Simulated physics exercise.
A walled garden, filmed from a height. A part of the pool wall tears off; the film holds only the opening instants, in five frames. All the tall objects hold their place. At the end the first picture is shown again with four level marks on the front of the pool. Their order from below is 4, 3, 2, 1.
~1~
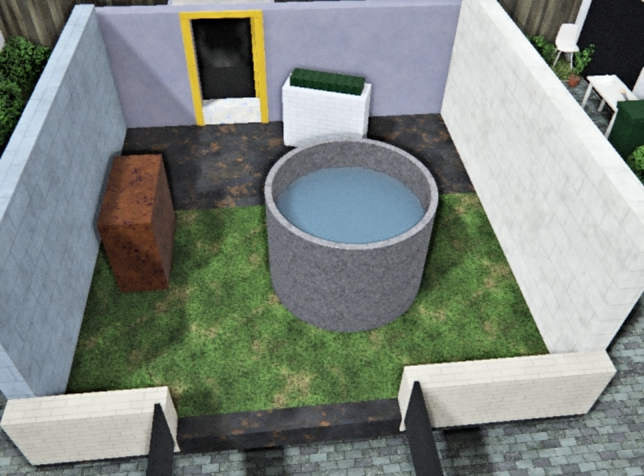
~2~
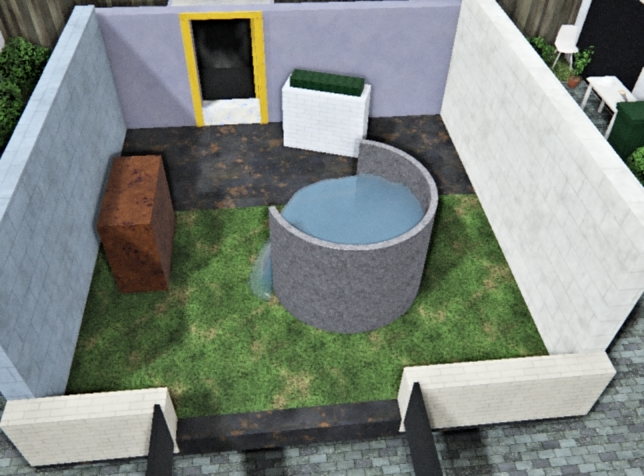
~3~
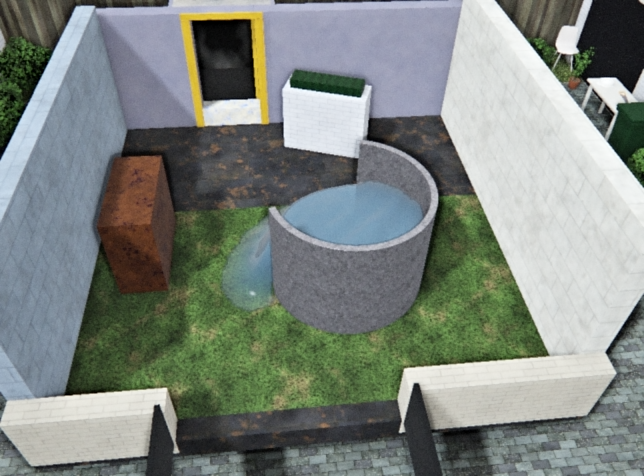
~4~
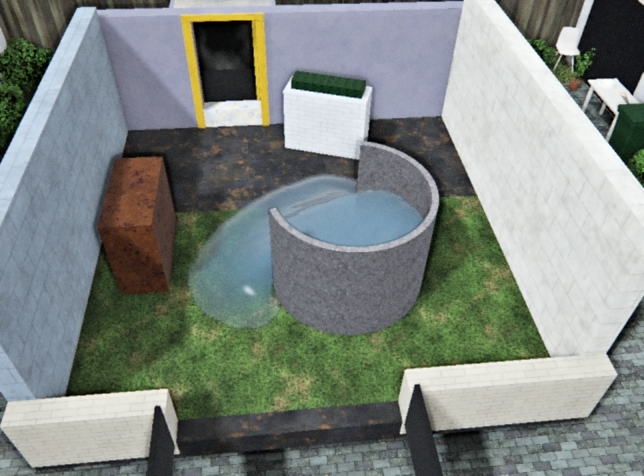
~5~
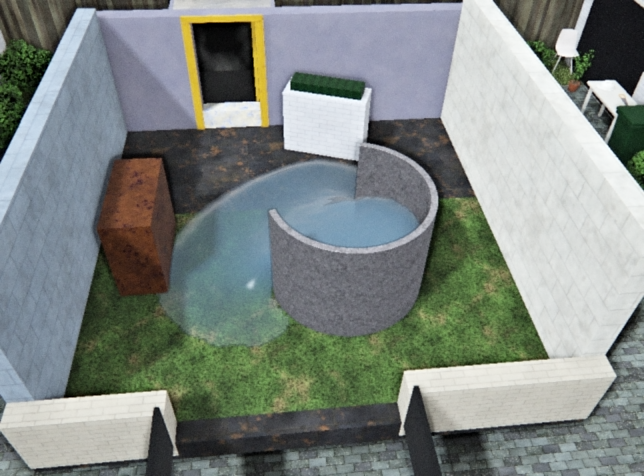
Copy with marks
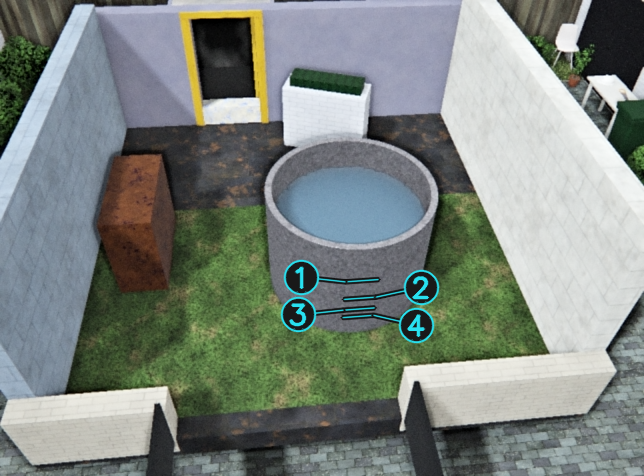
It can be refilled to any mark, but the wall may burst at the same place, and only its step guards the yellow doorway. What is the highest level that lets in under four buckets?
1 will do.
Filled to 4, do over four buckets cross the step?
No.
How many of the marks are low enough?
All of the four.
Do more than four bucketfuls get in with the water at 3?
No, that is safe.
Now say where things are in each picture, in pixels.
In the first frame, water in the pool at rest, its middle at (350, 212); foot of the yellow doorway at (233, 123); open gate at (288, 374).
In the second frame, front seen at (270, 295), 2 % of the ground wet.
In the third frame, front seen at (244, 301), 6 % of the ground wet.
In the fourth frame, front seen at (234, 319), 14 % of the ground wet.
In the fifth frame, front seen at (180, 316), 23 % of the ground wet.
On the marked copy, 1 at (361, 280); 2 at (360, 298); 3 at (358, 309); 4 at (358, 316); from the bottom up 4, 3, 2, 1.
With 1, a splash gets over, under a bucket.
With 2, nothing gets over.
With 3, nothing gets over.
With 4, nothing gets over.
